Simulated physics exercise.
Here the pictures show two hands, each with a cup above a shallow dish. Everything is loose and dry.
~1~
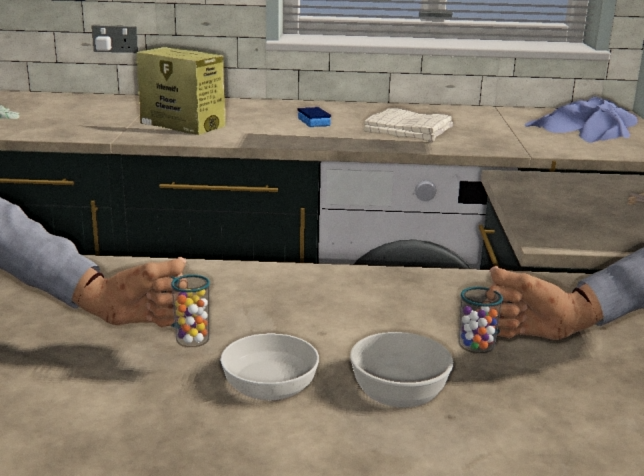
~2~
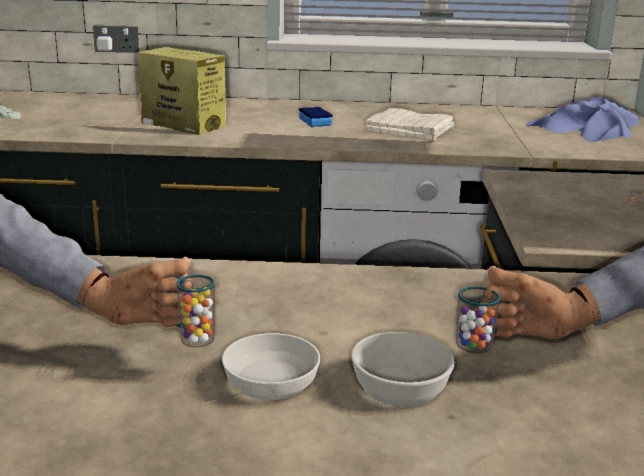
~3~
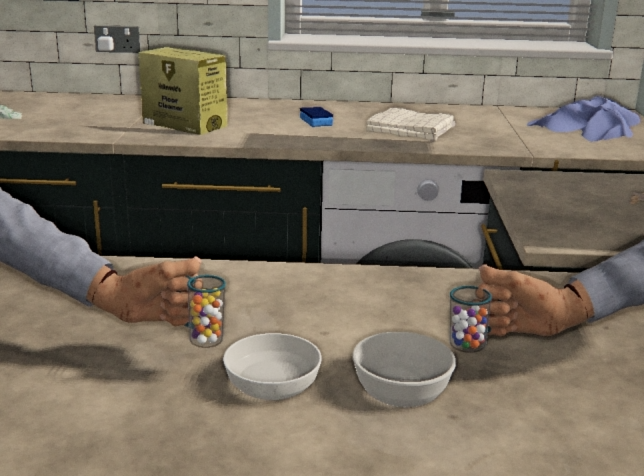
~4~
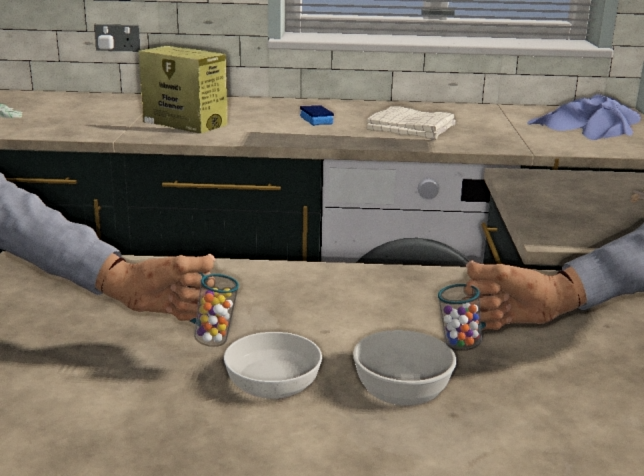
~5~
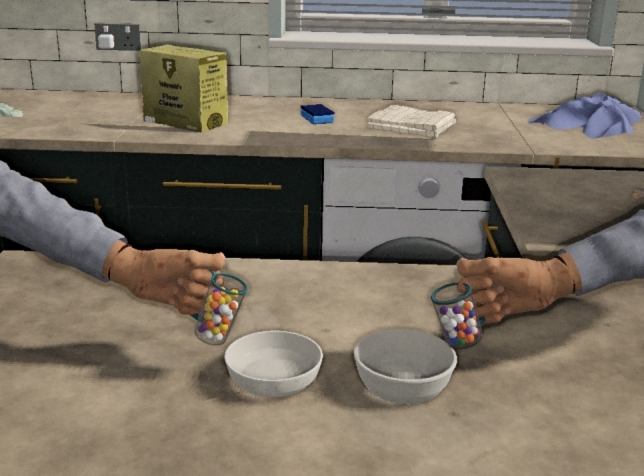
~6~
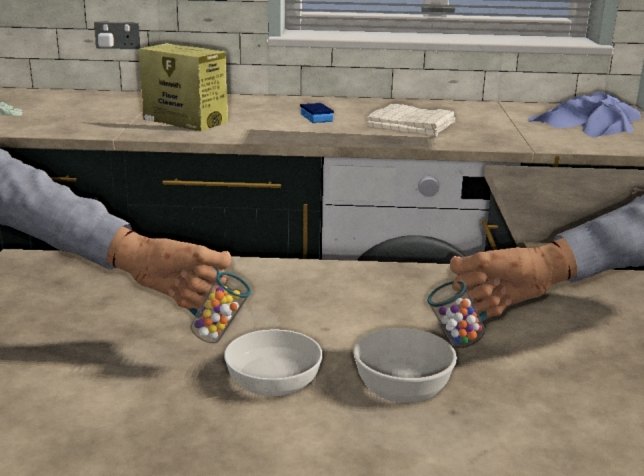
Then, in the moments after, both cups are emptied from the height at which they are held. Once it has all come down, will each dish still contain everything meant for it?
Left dish: Yes, contains everything; right: Yes, contains everything.
Then, 0.47 s on from there, left, the whole lot still in the cup; right, the whole lot still in the cup.
Then, 0.97 s on from there, left, all but a few still in the cup, a little in the air; right, all but a few still in the cup, only a few in the dish.
Then, 1.57 s on from there, left, the whole lot in the dish; right, the whole lot in the dish.
In the end, left, the whole lot in the dish, none at all outside the dish; right, the whole lot in the dish, none at all outside the dish.
